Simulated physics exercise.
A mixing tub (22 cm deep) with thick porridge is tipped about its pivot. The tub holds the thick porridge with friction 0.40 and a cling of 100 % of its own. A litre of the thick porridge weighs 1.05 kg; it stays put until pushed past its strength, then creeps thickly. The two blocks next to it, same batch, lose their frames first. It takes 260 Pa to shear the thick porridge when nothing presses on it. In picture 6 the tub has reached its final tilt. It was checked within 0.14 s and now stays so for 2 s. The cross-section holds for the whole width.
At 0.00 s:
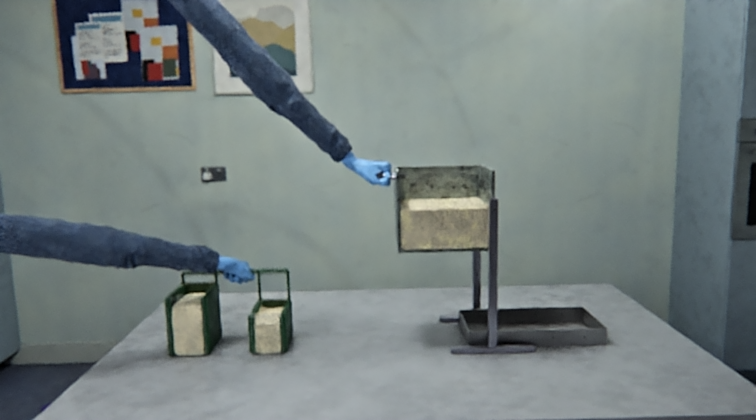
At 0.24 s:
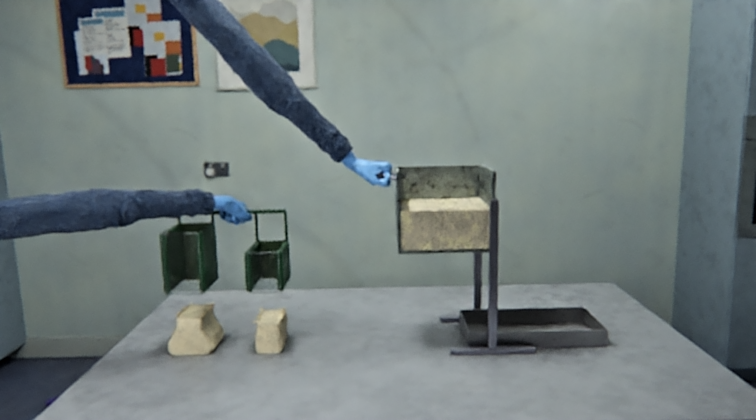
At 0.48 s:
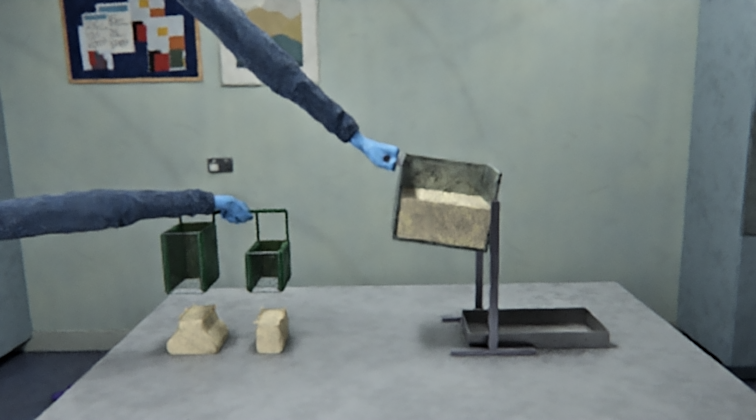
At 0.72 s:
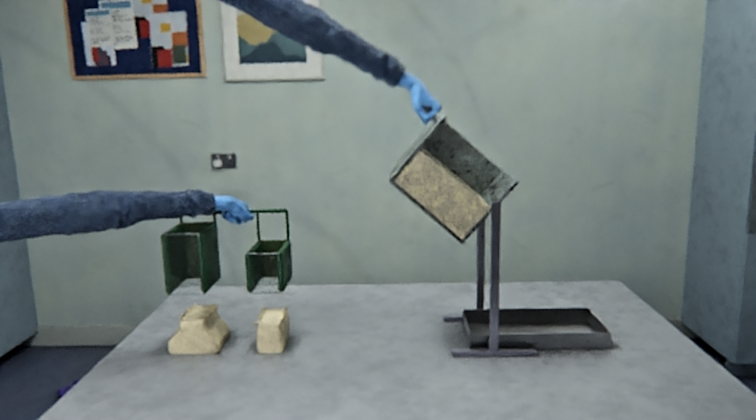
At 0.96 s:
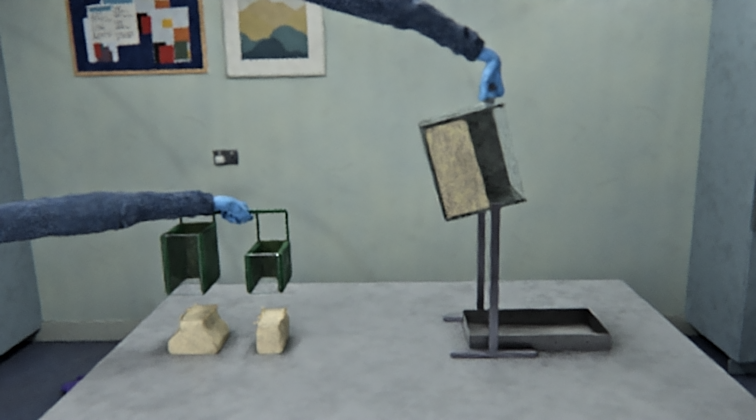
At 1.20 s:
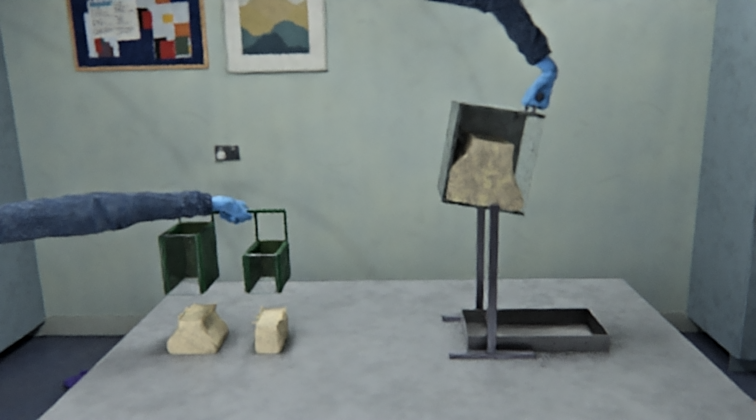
Gloved hands lift green holders off two pale blocks, then tilt a porridge-filled tub rightward.
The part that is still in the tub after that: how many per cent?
Close to 44 per cent.
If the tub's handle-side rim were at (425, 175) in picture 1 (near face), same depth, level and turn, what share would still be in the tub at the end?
It would be near 60 %.
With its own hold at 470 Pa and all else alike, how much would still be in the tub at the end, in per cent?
Then about 55 %.
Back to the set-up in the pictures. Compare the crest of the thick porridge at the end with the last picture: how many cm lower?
Roughly 11 cm.
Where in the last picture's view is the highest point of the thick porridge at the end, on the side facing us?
Near (475, 181).
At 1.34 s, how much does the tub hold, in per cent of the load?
Near 75 %.
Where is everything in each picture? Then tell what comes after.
In the first frame, handle-side rim at (400, 173), tilt 0 degrees; crest of the thick porridge at (418, 209); block heights 15 cm, 9.6 cm (left to right).
In the second frame, handle-side rim at (400, 174), tilt 0 degrees; crest of the thick porridge at (419, 210); block heights 12 cm, 9.3 cm (left to right).
In the third frame, handle-side rim at (407, 160), tilt 9 degrees; crest of the thick porridge at (406, 198); block heights 11 cm, 9.2 cm (left to right).
In the fourth frame, handle-side rim at (446, 120), tilt 42 degrees; crest of the thick porridge at (421, 152); block heights 11 cm, 9.2 cm (left to right).
In the fifth frame, handle-side rim at (504, 107), tilt 76 degrees; crest of the thick porridge at (462, 121); block heights 11 cm, 9.2 cm (left to right).
In the sixth frame, handle-side rim at (544, 119), tilt 100 degrees; crest of the thick porridge at (479, 139); block heights 11 cm, 9.2 cm (left to right).
After 1.34 s, the tub is at 100 degrees and holds 75 %.
After 1.51 s, the tub is at 100 degrees and holds 46 %.
After 1.68 s, the tub is at 100 degrees and holds 44 %.
After 1.85 s, the tub is at 100 degrees and holds 44 %.
After 3.20 s, the tub is at 100 degrees and holds 44 %.
